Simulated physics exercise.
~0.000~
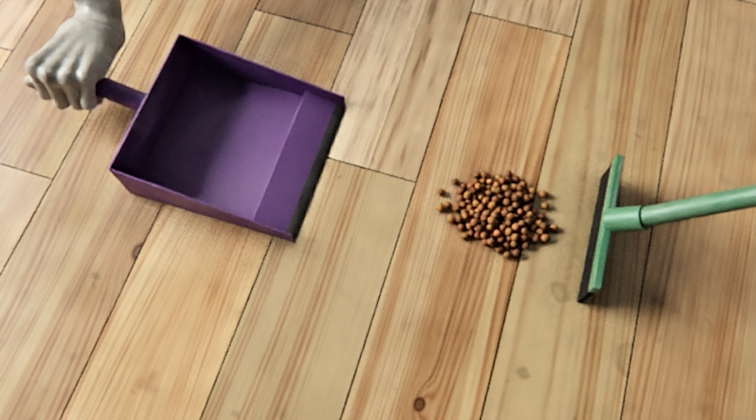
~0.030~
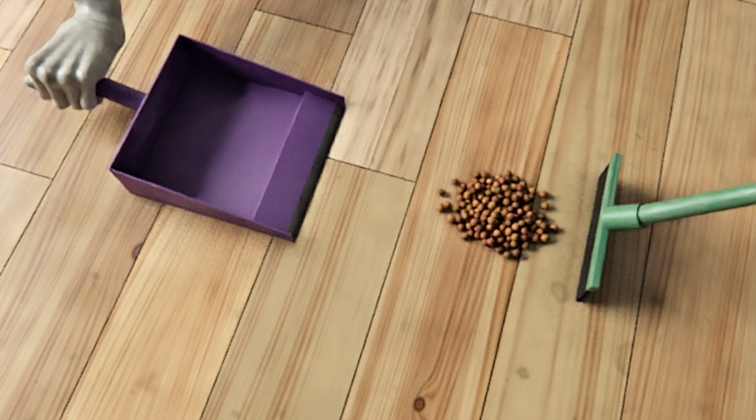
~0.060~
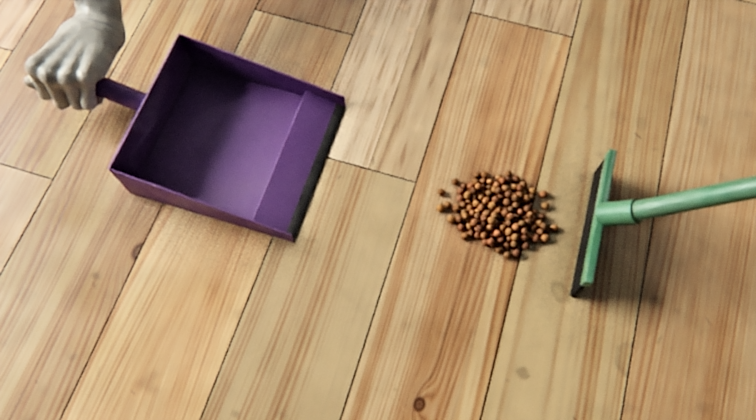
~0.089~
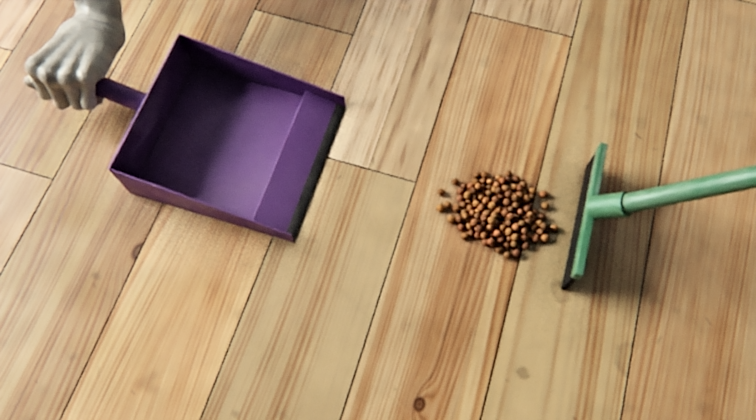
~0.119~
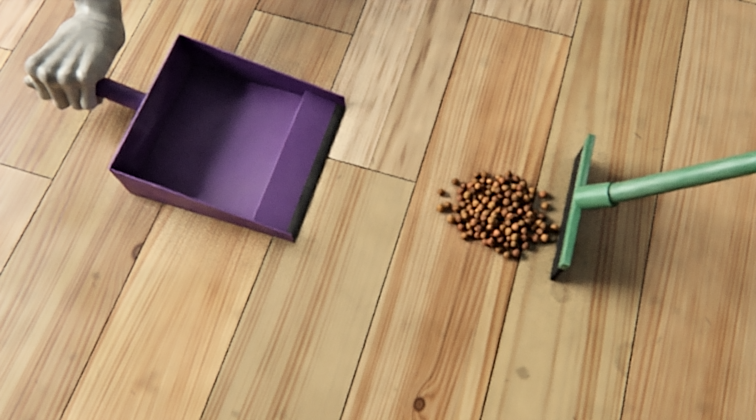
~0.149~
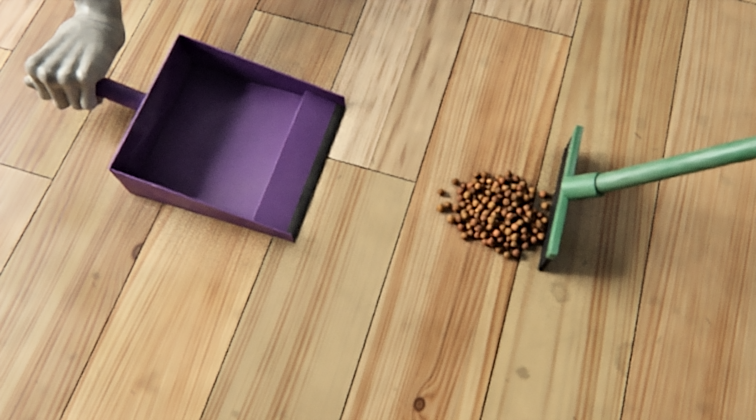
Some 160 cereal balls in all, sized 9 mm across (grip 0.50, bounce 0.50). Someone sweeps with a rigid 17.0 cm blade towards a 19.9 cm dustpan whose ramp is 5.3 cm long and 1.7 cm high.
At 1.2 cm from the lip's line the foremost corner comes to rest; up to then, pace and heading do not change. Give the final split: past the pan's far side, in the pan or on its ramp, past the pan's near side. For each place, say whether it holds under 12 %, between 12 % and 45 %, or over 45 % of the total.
My prediction: Far side: A medium share; pan: A low share; near side: A low share.
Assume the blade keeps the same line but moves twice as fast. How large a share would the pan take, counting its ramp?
In that case some 10 per cent.
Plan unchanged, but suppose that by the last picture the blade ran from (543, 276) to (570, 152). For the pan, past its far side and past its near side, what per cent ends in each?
Final per cent - pan 60, far 10, near 5.
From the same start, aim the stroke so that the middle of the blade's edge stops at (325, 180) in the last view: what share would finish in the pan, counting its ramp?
That comes to near 55 percent.
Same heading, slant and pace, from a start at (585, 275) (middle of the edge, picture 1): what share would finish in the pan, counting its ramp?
Estimate: ~ 25 %.
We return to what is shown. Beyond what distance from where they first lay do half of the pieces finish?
Roughly 18 cm.
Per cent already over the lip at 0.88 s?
So far, roughly 5 per cent.
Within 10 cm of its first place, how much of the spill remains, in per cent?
I'd estimate roughly 35 per cent.
After 0.41 s, middle of the blade 16 cm from the lip; 0 % over the lip, far side 10 %, near side 0 %.
After 0.58 s, middle of the blade 6 cm from the lip; 0 % over the lip, far side 30 %, near side 0 %.
Then, at 0.88 s, middle of the blade 1 cm from the lip; 5 % over the lip, far side 35 %, near side 0 %.
By 1.2 s all is still; far side 35 %, pan 5 %, near side 0 %, in front of the lip or behind the blade 60 %.
